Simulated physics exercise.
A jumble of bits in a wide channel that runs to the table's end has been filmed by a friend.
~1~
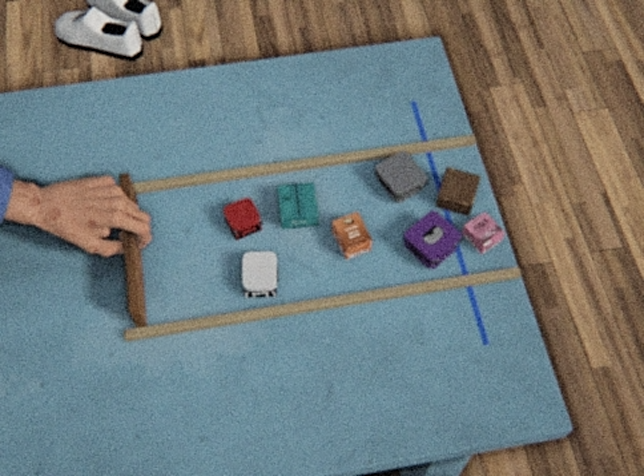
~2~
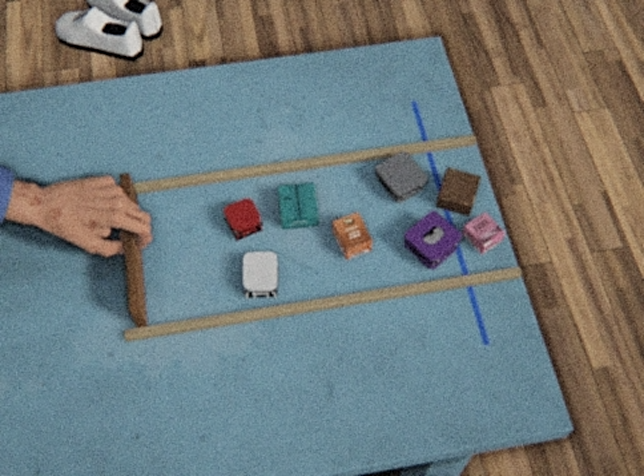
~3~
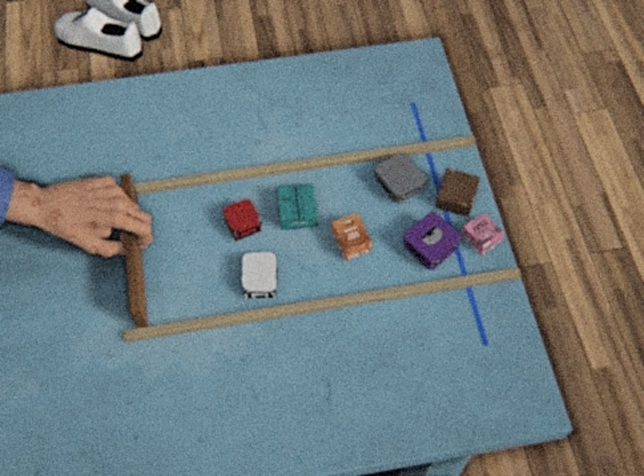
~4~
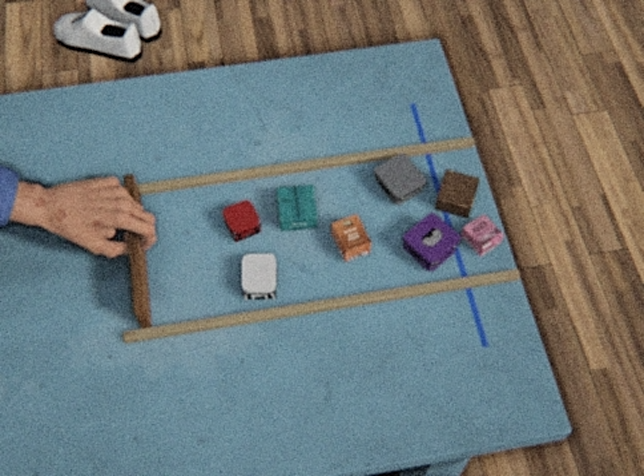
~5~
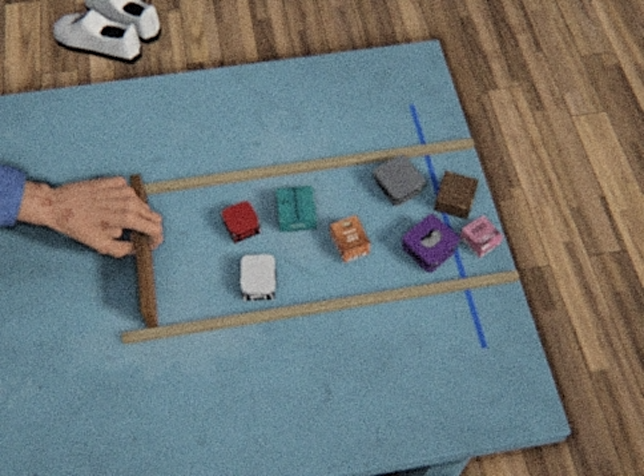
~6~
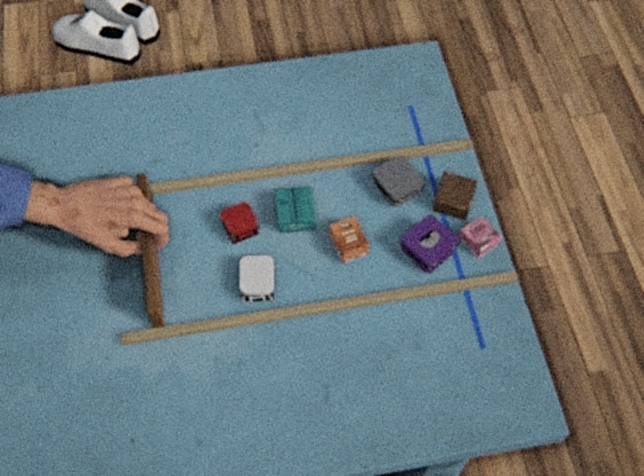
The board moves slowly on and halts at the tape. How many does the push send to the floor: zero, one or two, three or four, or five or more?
The push knocks three or four off.
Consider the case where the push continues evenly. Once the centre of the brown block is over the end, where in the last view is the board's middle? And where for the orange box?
For the brown block, about (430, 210); for the orange box, about (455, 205).
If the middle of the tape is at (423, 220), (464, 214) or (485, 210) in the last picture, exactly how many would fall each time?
Going through each try, you'd get 2, 6 and 8.
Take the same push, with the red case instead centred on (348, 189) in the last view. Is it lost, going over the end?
It remains.
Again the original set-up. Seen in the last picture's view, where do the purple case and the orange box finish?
(510, 250), and the other (486, 213).
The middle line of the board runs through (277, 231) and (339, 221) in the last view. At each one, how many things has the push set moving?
At the first place 3, at the second 5.
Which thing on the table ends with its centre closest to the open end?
The one you want is the purple case.
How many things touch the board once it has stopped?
2 in contact.
A little later, none off yet; pink box at rest near (480, 237); brown block at rest near (455, 196); purple case at rest near (429, 245).
Next, none off yet; pink box at rest near (480, 237); brown block moving near (461, 196); purple case at rest near (432, 246).
When it is over, the number that fall off is three or four; down, grey case, brown block and pink box.
